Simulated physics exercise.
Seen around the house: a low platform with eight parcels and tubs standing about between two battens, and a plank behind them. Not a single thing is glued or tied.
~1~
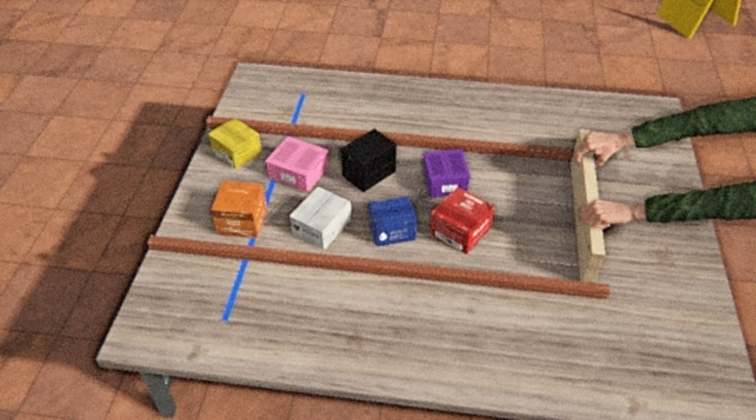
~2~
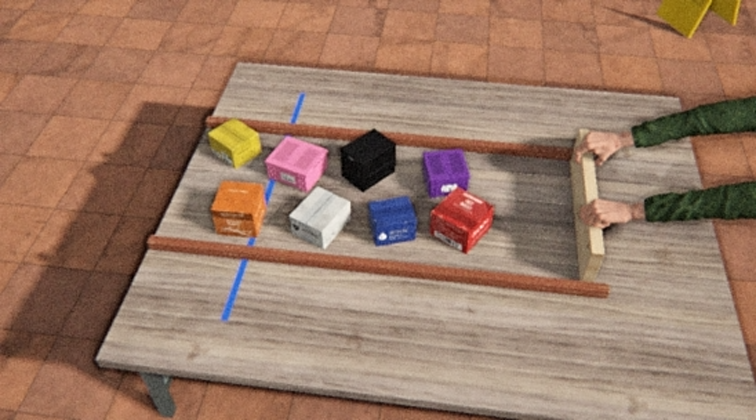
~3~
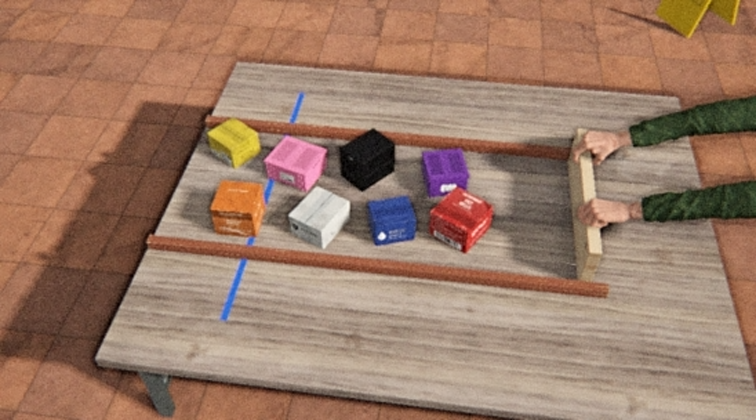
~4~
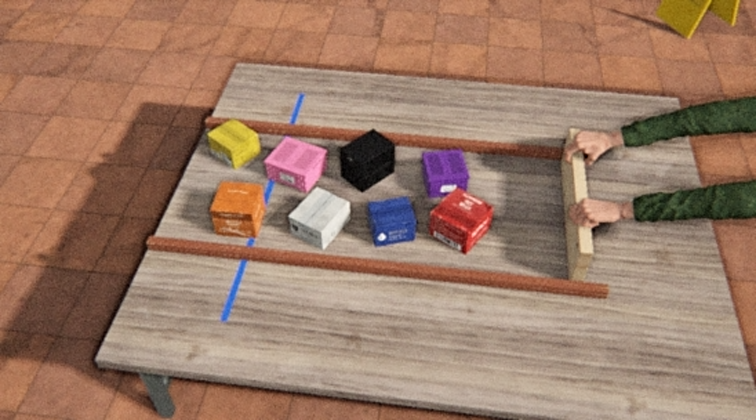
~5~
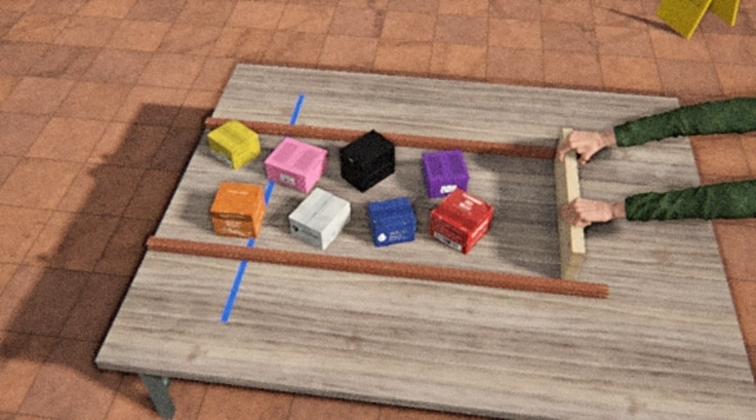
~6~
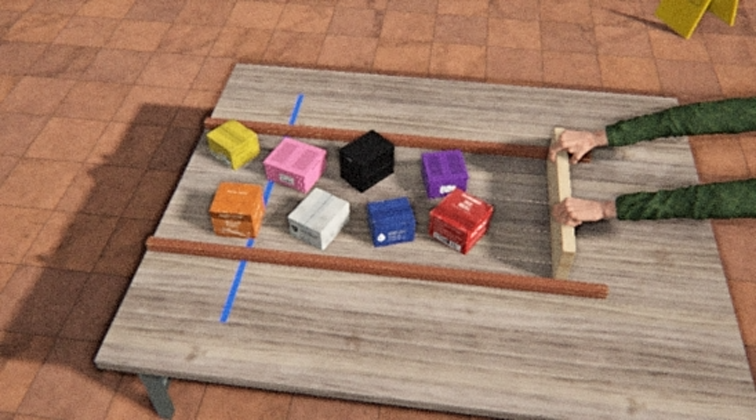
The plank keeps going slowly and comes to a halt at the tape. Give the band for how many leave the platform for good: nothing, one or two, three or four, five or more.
Band: Three or four.
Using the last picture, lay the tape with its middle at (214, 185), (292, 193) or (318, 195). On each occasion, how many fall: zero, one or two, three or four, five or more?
Result per tape, in order - five or over / one or two / no fall at all.
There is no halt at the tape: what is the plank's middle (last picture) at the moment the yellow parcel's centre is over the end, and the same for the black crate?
Points: About (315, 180) and about (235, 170).
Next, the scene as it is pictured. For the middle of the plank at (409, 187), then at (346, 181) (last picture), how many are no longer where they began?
5 and 8.
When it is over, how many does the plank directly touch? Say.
It's 2.
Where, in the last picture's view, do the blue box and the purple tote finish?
In the last picture, roughly (195, 204) and (258, 154).
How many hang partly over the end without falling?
It would come to 0.
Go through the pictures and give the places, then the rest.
In the first picture, yellow parcel (235, 144); orange box (240, 210); pink tote (298, 164); plank (586, 203); tape (270, 189).
In the second picture, orange box (240, 209); white box (321, 217).
In the third picture, pink tote (297, 164); plank (583, 203).
In the fourth picture, yellow parcel (234, 144); red box (461, 220).
In the fifth picture, orange box (239, 211); black crate (368, 161).
In the sixth picture, yellow parcel (233, 144); orange box (238, 211); pink tote (296, 165); plank (560, 201); tape (268, 190).
A little later, none off yet; yellow parcel at rest near (233, 144); orange box at rest near (238, 211); pink tote at rest near (296, 165).
Next, none off yet; yellow parcel at rest near (233, 144); orange box at rest near (238, 211); pink tote moving near (294, 165).
Later still, none off yet; yellow parcel shifted about its own width near (203, 136); orange box shifted well along near (169, 203); pink tote shifted about its own width near (231, 162).
When it is over, the number that fall off is three or four; down, white box, pink tote, orange box and yellow parcel.
